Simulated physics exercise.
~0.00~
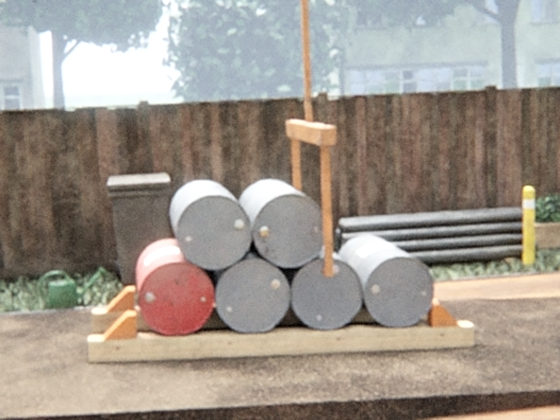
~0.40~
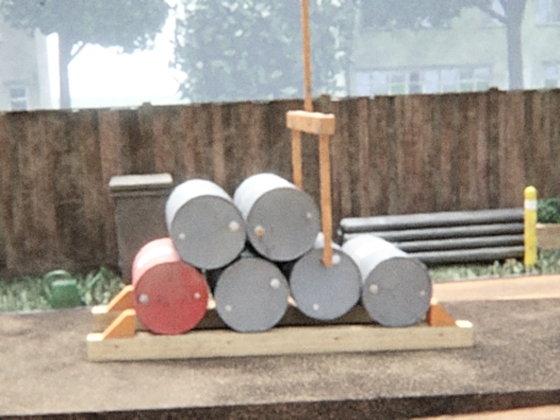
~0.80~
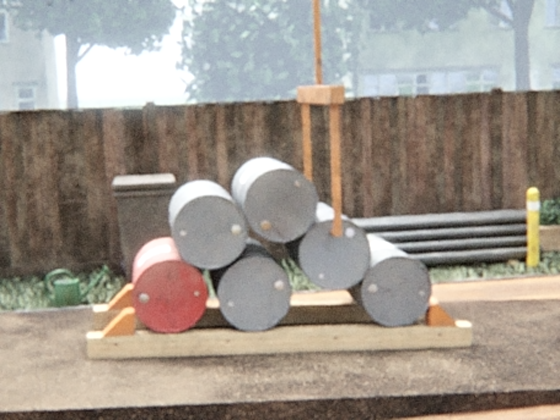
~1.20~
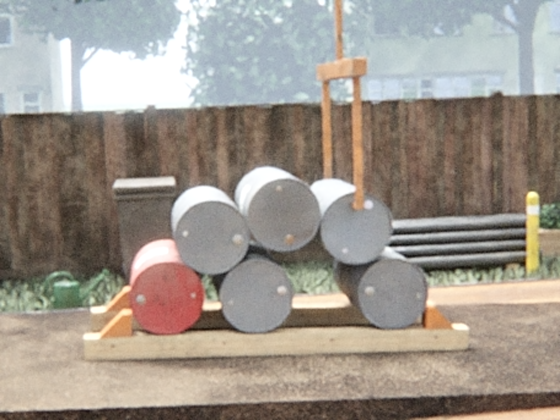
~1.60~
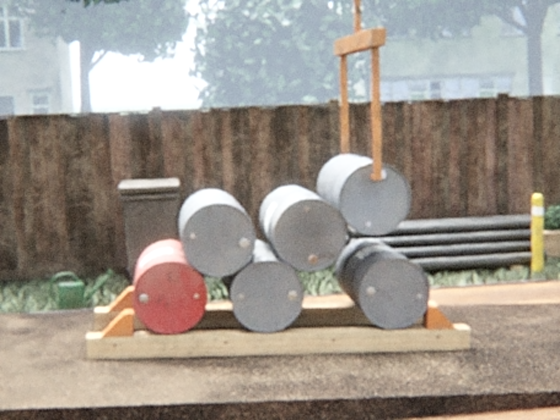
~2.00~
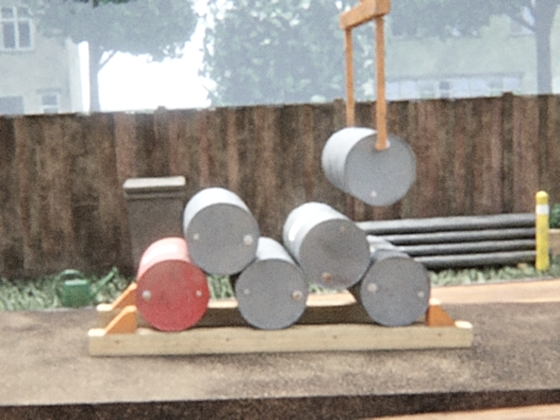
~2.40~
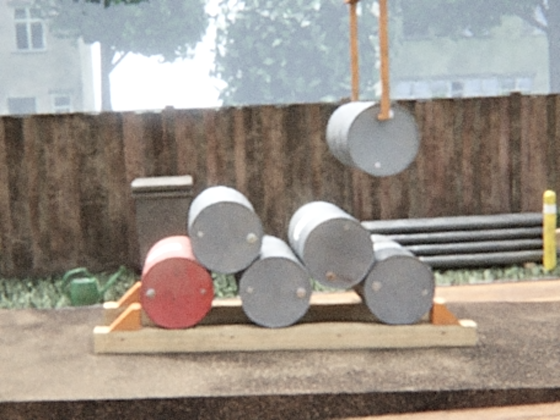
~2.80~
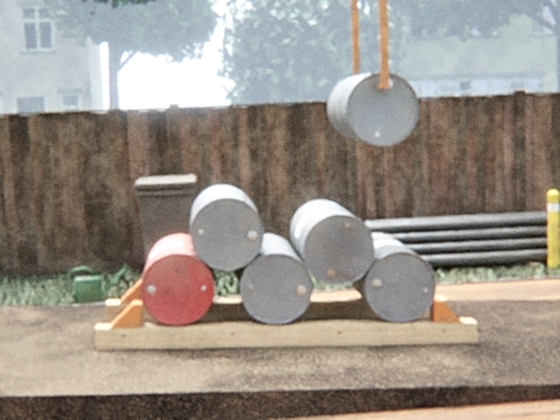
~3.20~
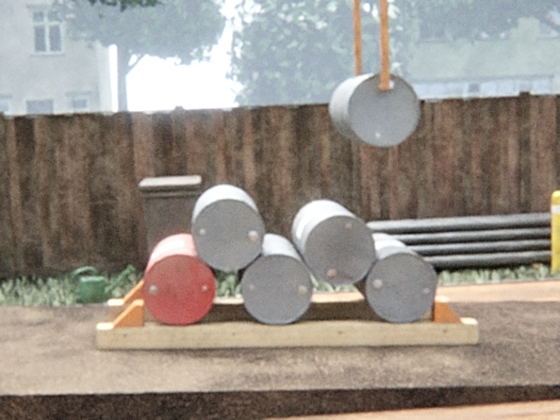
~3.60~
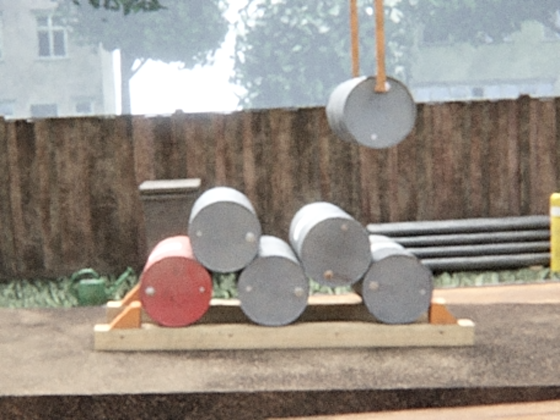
In a yard backed by a brown wooden fence, seen from the front with a slight sideways drift, drums lie stacked on pale timber between orange chocks. The bottom row has a red drum at the left and three grey ones, with two more grey drums on top. An orange lifting frame pulls up the third drum along the bottom, shoving the right-hand upper drum upward. That drum then rolls down into the gap, while the lifted one swings clear and rises above the fence line. It ends hanging there, with the other five at rest and the red one still in place.
